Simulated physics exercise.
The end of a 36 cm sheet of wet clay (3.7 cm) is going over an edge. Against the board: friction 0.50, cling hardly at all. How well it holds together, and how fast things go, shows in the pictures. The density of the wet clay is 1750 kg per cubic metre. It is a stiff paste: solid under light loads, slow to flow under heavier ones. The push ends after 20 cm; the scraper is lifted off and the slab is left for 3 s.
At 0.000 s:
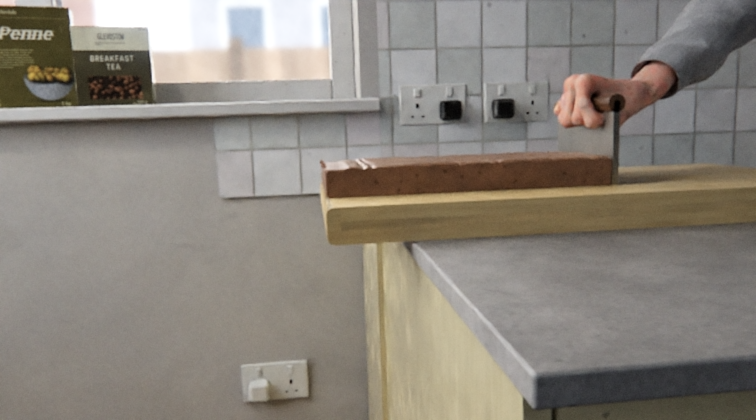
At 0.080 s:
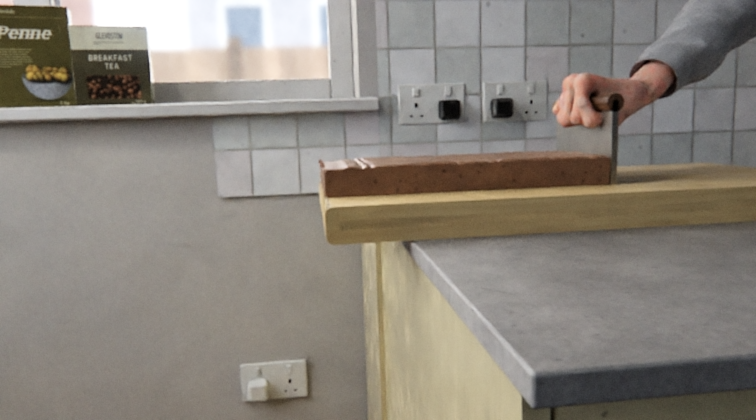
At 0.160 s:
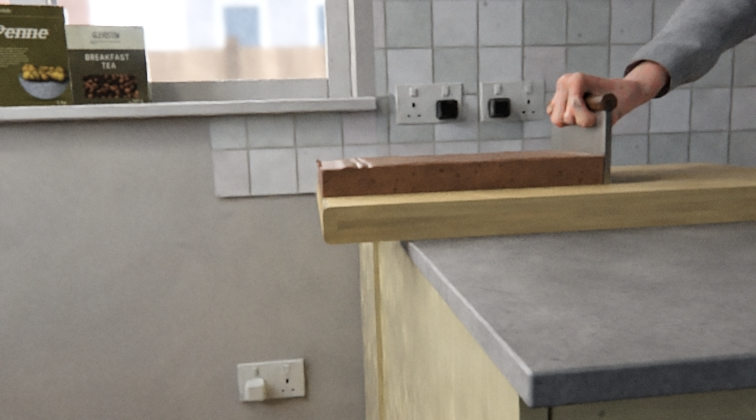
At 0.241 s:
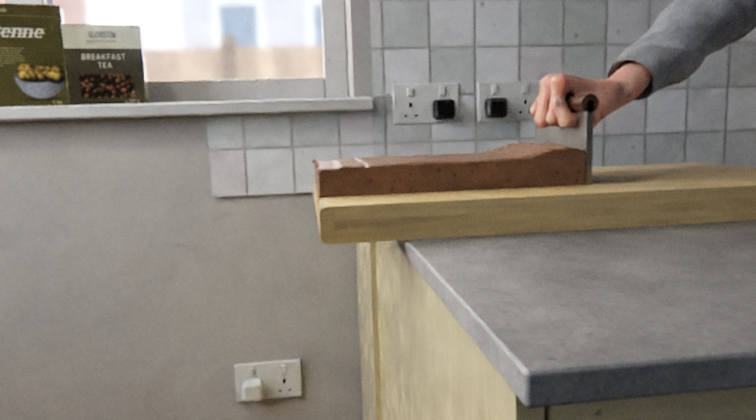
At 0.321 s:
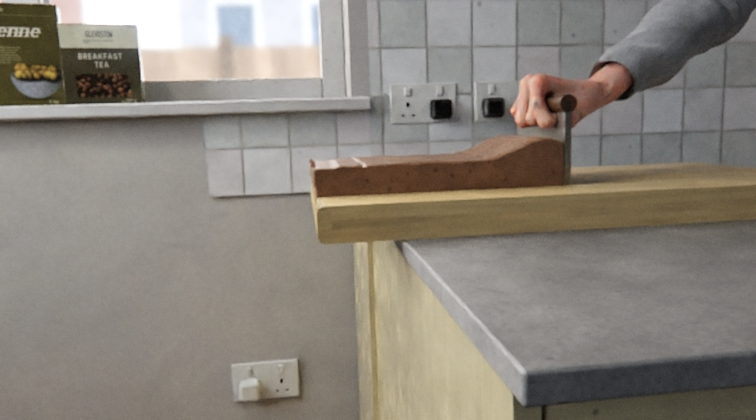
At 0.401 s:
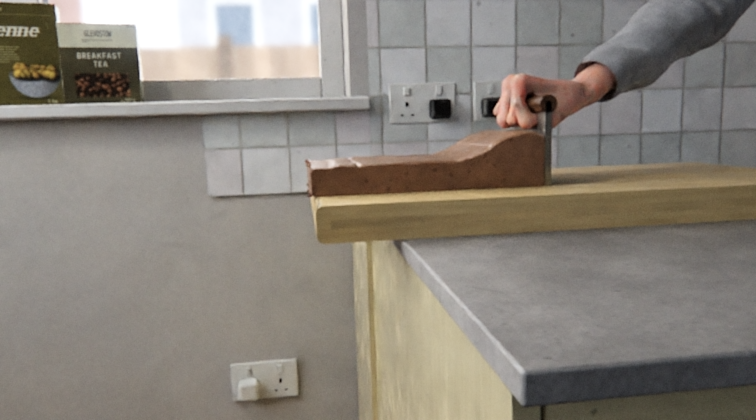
In a kitchen, a hand pushed a scraper leftward against a long reddish-brown slab on a wooden board, and the slab's right part bunched up into a hump while its left end barely shifted.
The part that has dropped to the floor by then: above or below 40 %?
Expect below 40 %.
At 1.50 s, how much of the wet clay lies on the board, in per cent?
Near 70 %.
By 0.73 s, 76 % lies on the board and 0 % has fallen.
By 1.11 s, 68 % lies on the board and 30 % has fallen.
By 1.50 s, 68 % lies on the board and 31 % has fallen.
By 1.89 s, 68 % lies on the board and 31 % has fallen.
By 3.89 s, at the end, 68 % lies on the board and 31 % has fallen.
